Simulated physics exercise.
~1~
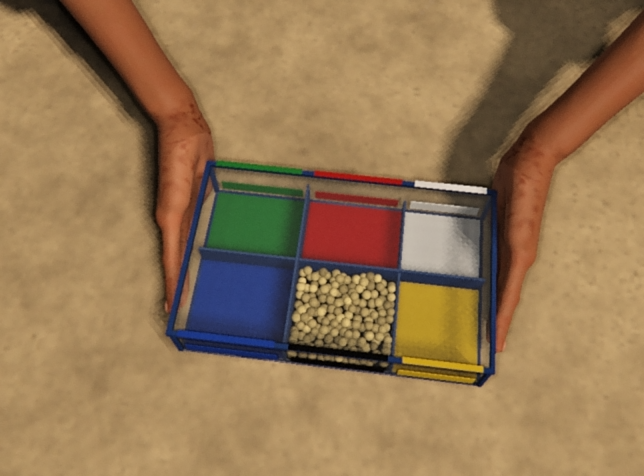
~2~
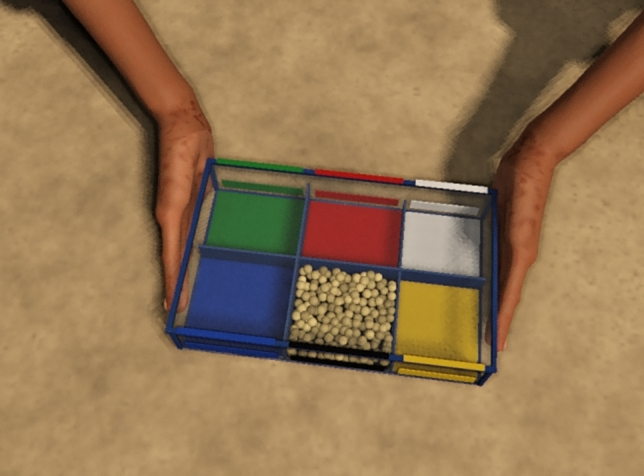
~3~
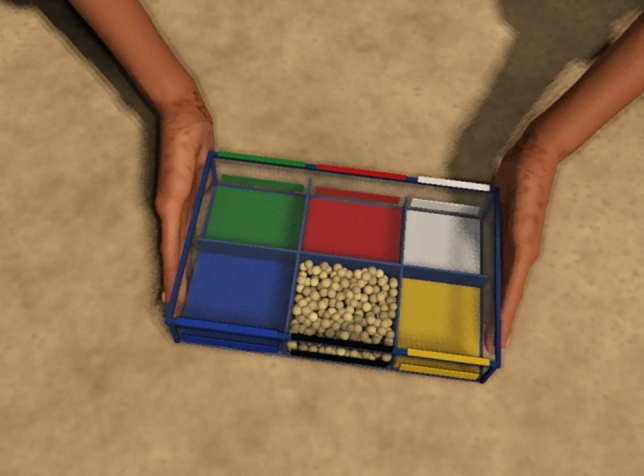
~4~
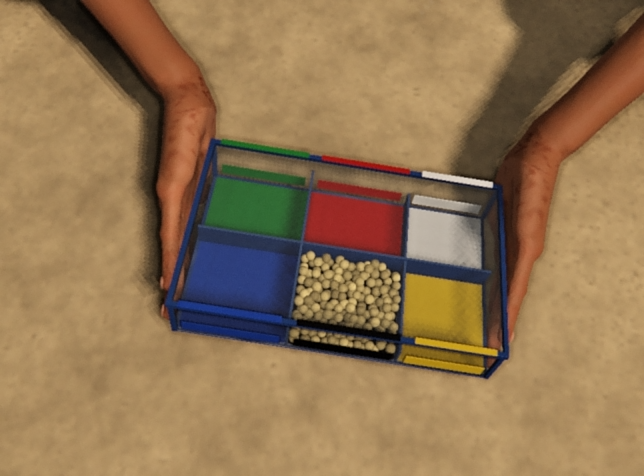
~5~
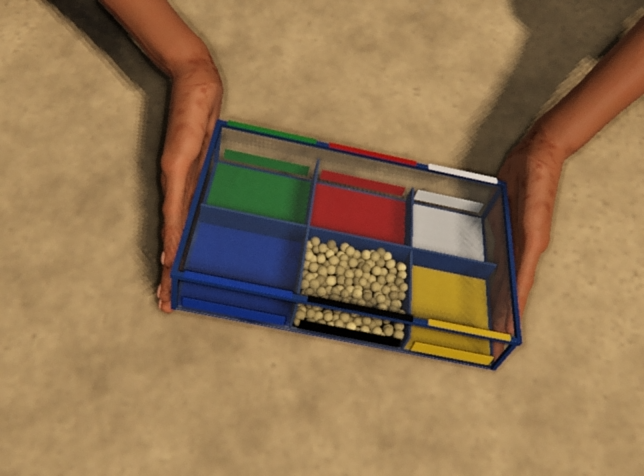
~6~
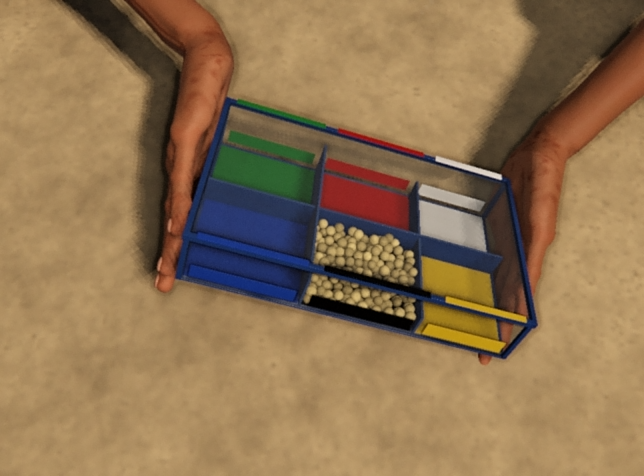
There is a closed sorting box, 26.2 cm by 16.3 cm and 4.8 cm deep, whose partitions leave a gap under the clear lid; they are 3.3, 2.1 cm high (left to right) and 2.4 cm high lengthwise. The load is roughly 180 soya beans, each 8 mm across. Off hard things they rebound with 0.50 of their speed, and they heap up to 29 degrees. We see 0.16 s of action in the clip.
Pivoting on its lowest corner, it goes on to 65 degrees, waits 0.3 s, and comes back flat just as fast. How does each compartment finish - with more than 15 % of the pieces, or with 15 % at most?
Red: At most 15 %, blue: At most 15 %, green: At most 15 %, yellow: At most 15 %, white: More than 15 %, black: More than 15 %.
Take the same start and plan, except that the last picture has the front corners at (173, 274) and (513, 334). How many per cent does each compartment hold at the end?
So it works out as red at 10 percent, blue at 0 percent, green at 0 percent, yellow at 0 percent, white at 30 percent and black at 60 percent.
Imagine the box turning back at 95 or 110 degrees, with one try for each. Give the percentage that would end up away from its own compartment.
Around 100 and 100 in a hundred, respectively.
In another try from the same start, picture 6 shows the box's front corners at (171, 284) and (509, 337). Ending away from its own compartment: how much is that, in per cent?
In that case close to 25 per cent.
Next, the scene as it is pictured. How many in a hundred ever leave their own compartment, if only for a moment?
65 %, roughly.
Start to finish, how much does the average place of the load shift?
Roughly 9.0 cm.
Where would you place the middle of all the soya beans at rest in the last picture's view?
Near (418, 249).
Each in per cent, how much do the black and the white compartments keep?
Black 35 %, white 50 %.
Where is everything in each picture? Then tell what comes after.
In the first frame, box tilt 0 degrees, front corners at (172, 331) and (490, 369); black 100 %.
In the second frame, box tilt 1 degrees, front corners at (172, 328) and (491, 367).
In the third frame, box tilt 4 degrees, front corners at (171, 319) and (496, 362), lowest corner right back.
In the fourth frame, box tilt 9 degrees, front corners at (172, 302) and (503, 353), lowest corner right back.
In the fifth frame, box tilt 16 degrees, front corners at (177, 273) and (516, 339), lowest corner right back.
In the sixth frame, box tilt 24 degrees, front corners at (189, 234) and (531, 322), lowest corner right back; black 100 %.
Then, 0.41 s after the last picture, tilt 65 degrees; red 10 %, yellow 5 %, white 40 %, black 45 %.
Then, 0.69 s after the last picture, tilt 41 degrees; red 10 %, yellow 5 %, white 50 %, black 35 %.
Then, 1.07 s after the last picture, tilt 0 degrees; red 10 %, yellow 5 %, white 50 %, black 35 %.
In the end, red 10 %, blue 0 %, green 0 %, yellow 5 %, white 50 %, black 35 %.
